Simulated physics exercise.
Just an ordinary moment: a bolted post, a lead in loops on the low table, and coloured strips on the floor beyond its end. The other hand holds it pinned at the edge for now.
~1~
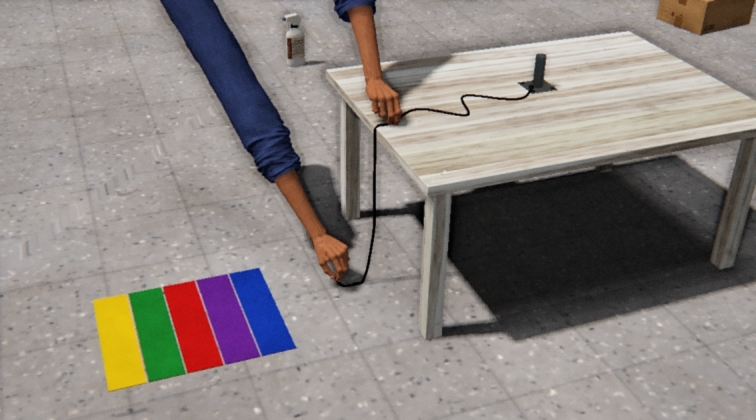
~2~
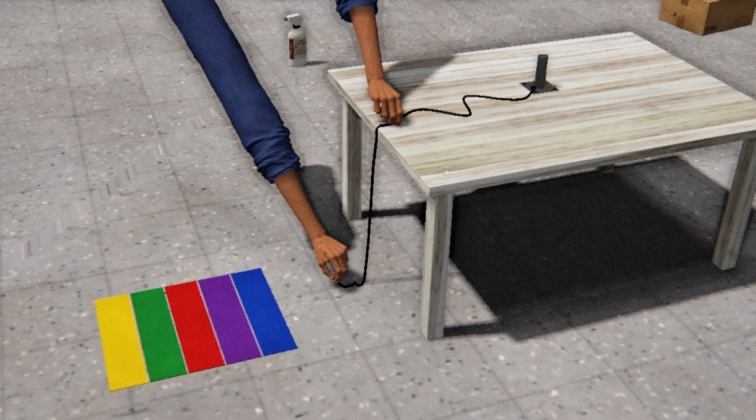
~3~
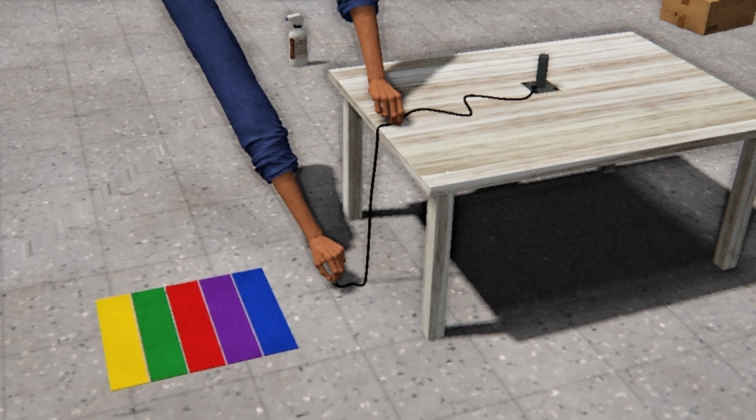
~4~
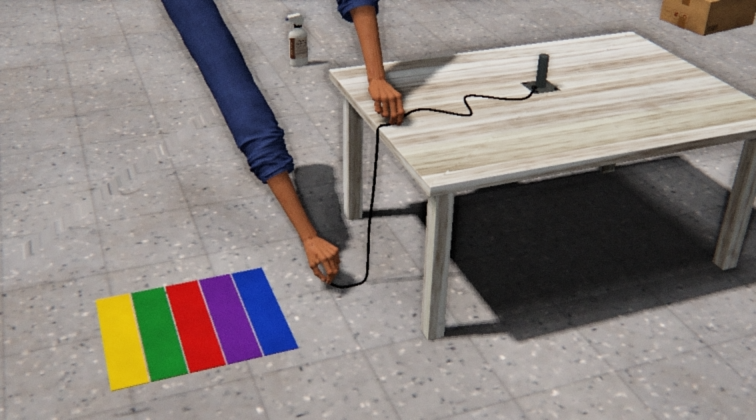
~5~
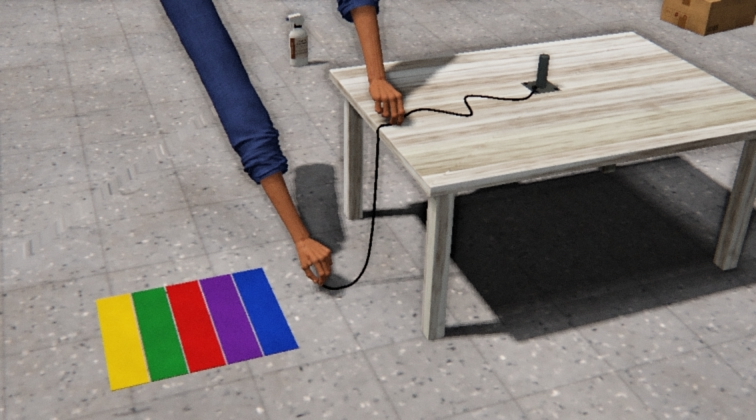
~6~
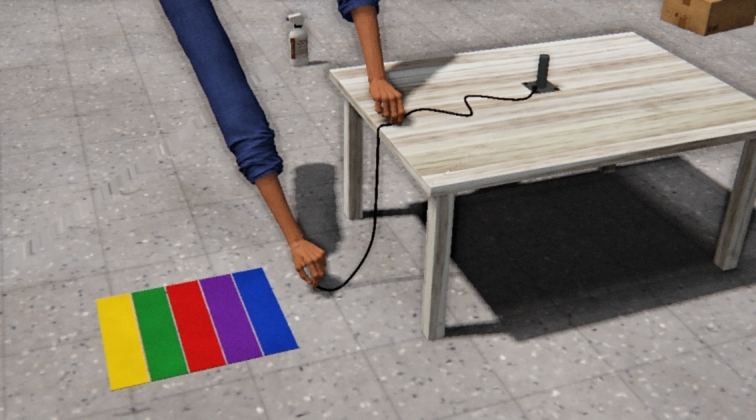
At first, one hand pins a black cord at the edge of a pale wooden table while the other holds its hanging end near the floor, right of five coloured strips. Then the lower hand shifts slightly left toward the blue strip, and the hanging cord bends into a wider curve.
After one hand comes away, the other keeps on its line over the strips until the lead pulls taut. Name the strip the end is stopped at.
Green.
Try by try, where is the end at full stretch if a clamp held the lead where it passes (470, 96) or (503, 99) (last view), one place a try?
First (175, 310), then (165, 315).
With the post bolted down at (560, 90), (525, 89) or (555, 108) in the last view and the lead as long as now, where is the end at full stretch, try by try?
You'd find it around (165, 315), then (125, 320), and finally (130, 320).
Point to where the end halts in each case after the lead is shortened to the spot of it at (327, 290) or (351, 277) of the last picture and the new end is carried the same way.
Roughly (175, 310), then roughly (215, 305).
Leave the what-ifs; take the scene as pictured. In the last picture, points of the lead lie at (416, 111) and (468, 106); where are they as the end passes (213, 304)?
They sit at (373, 131) and (438, 107), in that order.
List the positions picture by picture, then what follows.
In the first picture, end (336, 278); blue (272, 336); purple (237, 344); red (200, 352); green (163, 361); yellow (124, 369).
In the second picture, end (335, 279); lead through (523, 99) (464, 102) (427, 110) (377, 135) (371, 200) (366, 263).
In the third picture, end (332, 279).
In the fourth picture, end (326, 280); lead through (524, 99) (465, 102) (428, 110) (378, 135) (372, 199) (368, 262).
In the fifth picture, end (319, 282).
In the sixth picture, end (313, 283); lead through (525, 99) (466, 102) (429, 110) (378, 135) (376, 199) (362, 262).
Soon after, end near (213, 304); over purple.
After that, end near (173, 312); over green.
At the stop, end near (150, 317); over green. It gets as far as the green strip.
